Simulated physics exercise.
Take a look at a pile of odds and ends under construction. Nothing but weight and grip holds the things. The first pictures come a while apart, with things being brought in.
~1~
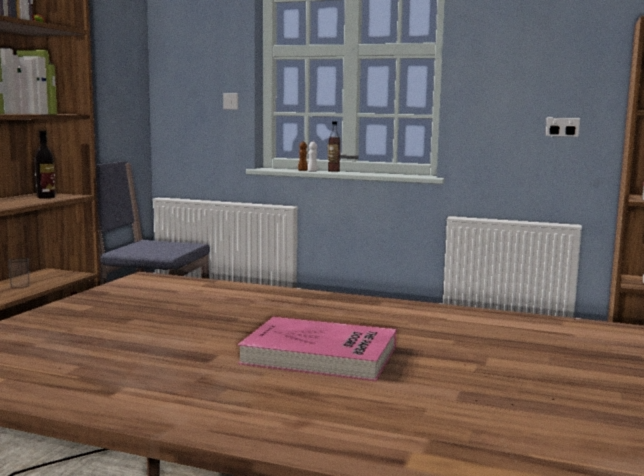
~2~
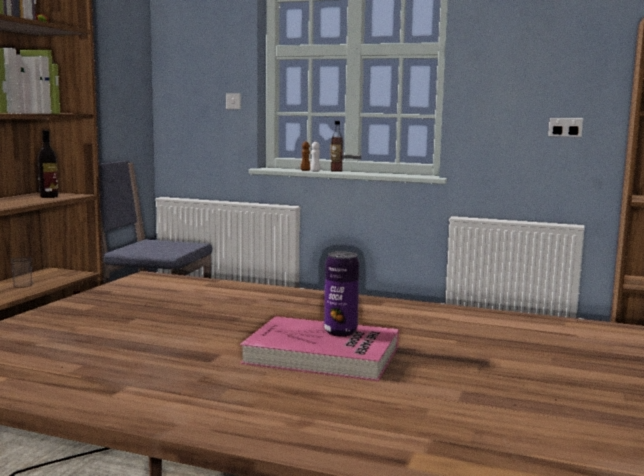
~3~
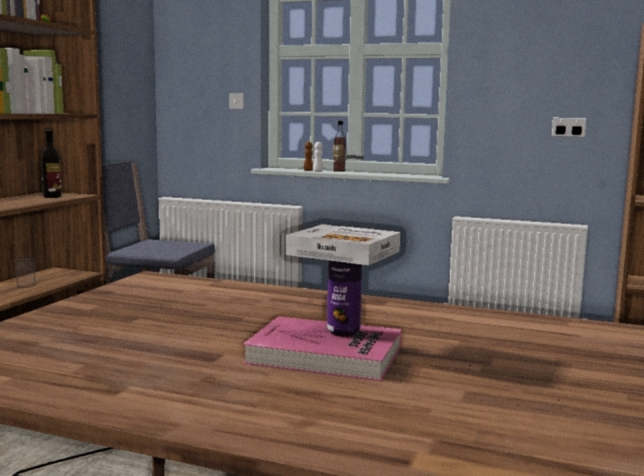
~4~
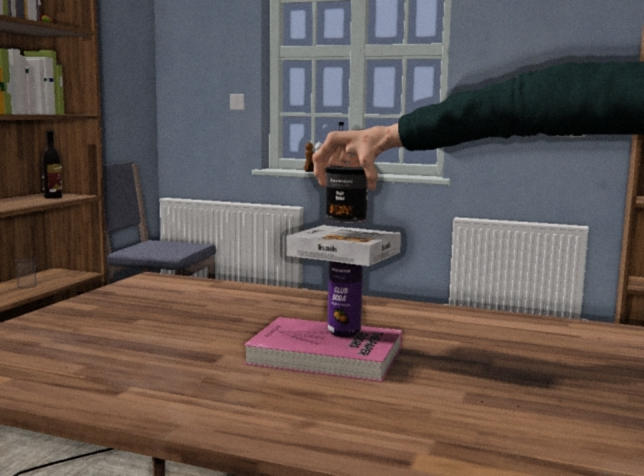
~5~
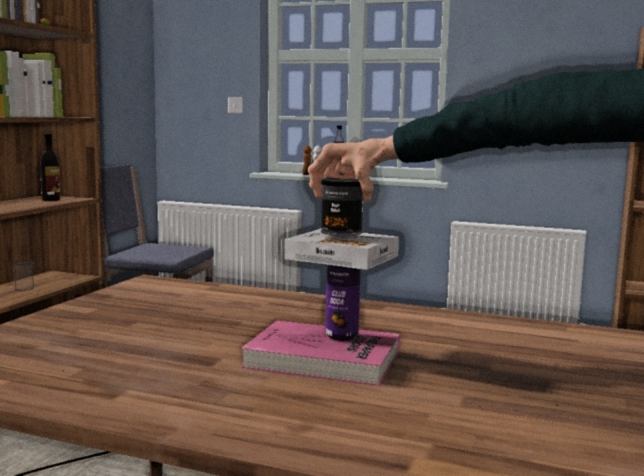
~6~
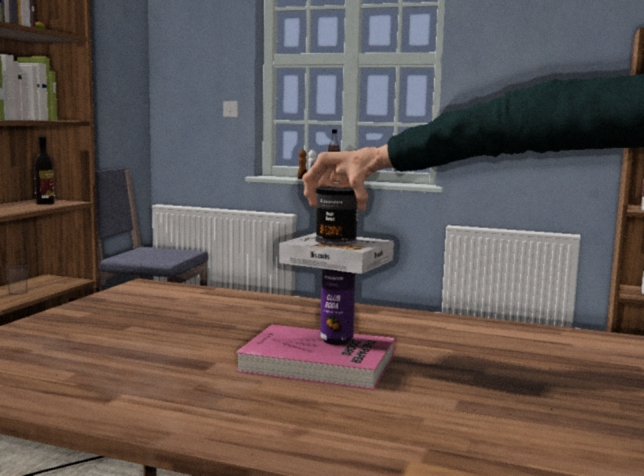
In a blue-walled room with a window, two white radiators and wooden shelves at the sides, a wooden table is seen from slightly above its top. A pink book lies there, and a purple can, then a white packet, appear stacked on it. A dark-sleeved arm from the right lowers a black pot onto the packet and keeps hold, while the view shifts very slightly.
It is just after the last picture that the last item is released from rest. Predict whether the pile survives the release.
It survives.
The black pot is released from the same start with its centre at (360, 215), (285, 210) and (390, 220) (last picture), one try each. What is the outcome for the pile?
Attempt one, the pile survives; attempt two, it falls over; attempt three, it falls over.
Then, 1.10 s after the last picture, nothing has stirred.
Then, 1.90 s after the last picture, black pot resting near (337, 215).
At rest, all 4 in place. Seen from the same camera at the end, black pot near (337, 215). The pile holds.
